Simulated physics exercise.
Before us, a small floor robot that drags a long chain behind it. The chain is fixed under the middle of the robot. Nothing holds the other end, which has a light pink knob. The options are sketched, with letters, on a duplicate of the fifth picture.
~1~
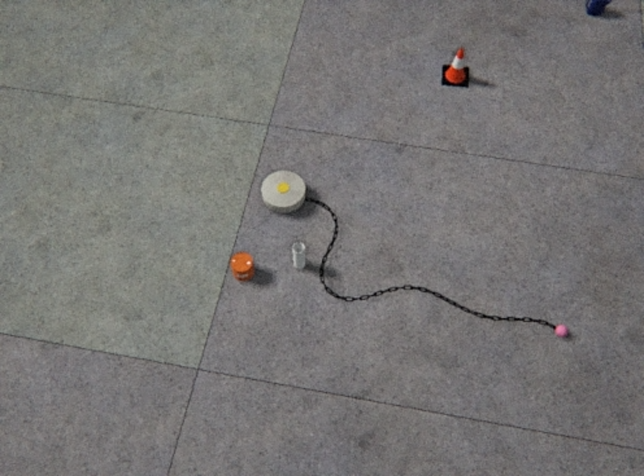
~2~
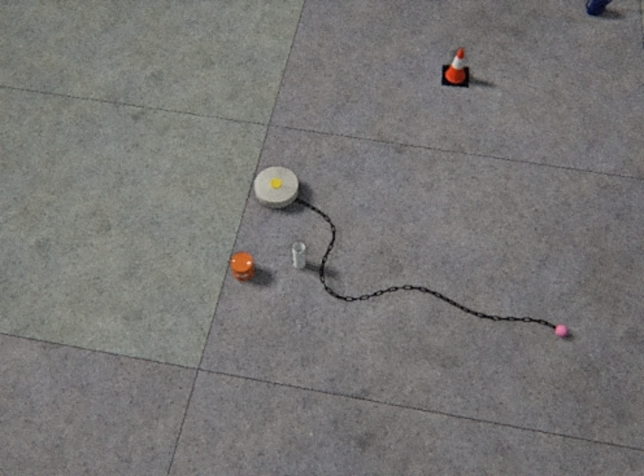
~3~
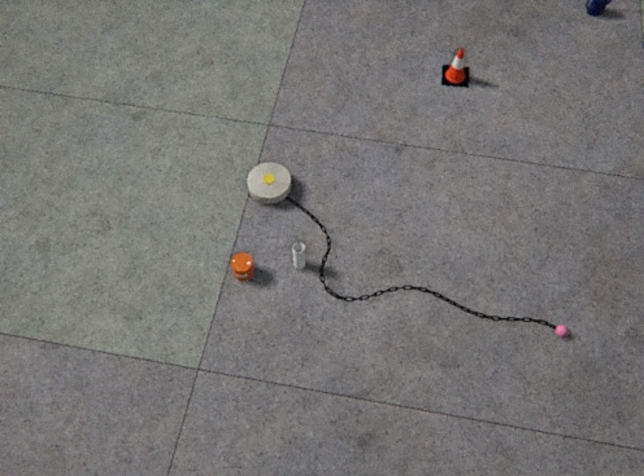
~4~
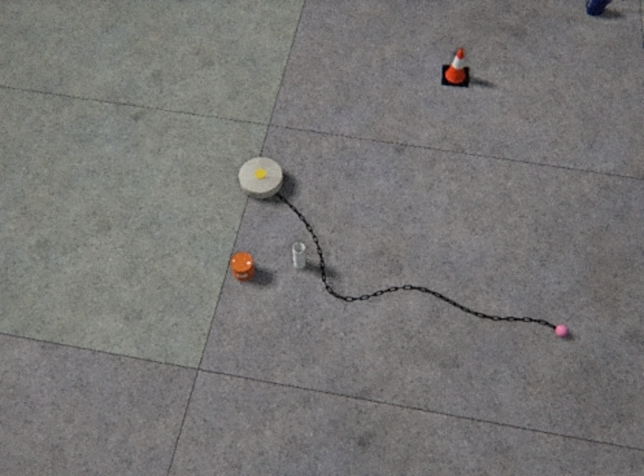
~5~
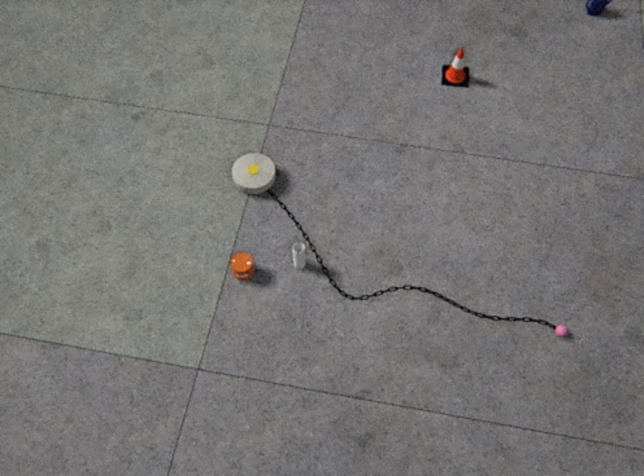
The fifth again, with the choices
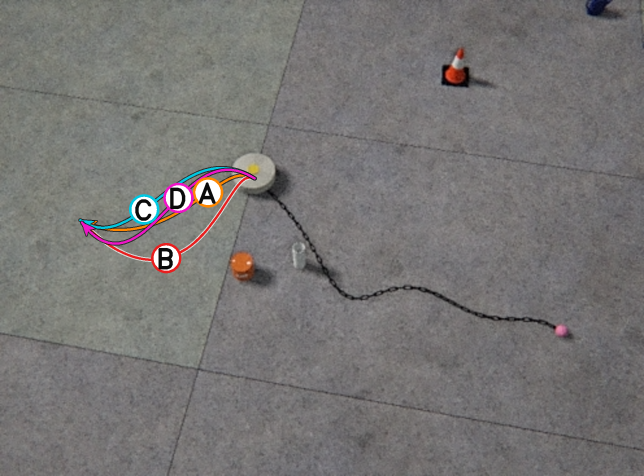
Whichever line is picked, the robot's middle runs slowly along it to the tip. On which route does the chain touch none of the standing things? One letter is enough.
Everything stays clear on C.
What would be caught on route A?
The white post.
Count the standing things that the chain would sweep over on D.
It sweeps one.
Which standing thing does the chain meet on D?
It is the white post.
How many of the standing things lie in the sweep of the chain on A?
One.
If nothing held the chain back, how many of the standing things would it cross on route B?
Two.
On the copy, A from (255, 179) via (172, 216) to (83, 222); B from (255, 179) via (177, 254) to (81, 221); C from (255, 179) via (170, 190) to (80, 220); D from (255, 179) via (168, 209) to (82, 223).
On C. First, robot (186, 174), middle of the chain (350, 251), free end (533, 321).
Then, robot (125, 216), middle of the chain (313, 242), free end (493, 309).
Finally, robot (78, 216), middle of the chain (265, 246), free end (449, 291); nothing has been touched.
By contrast, A meets the white post; B meets the white post and orange pot; D meets the white post.
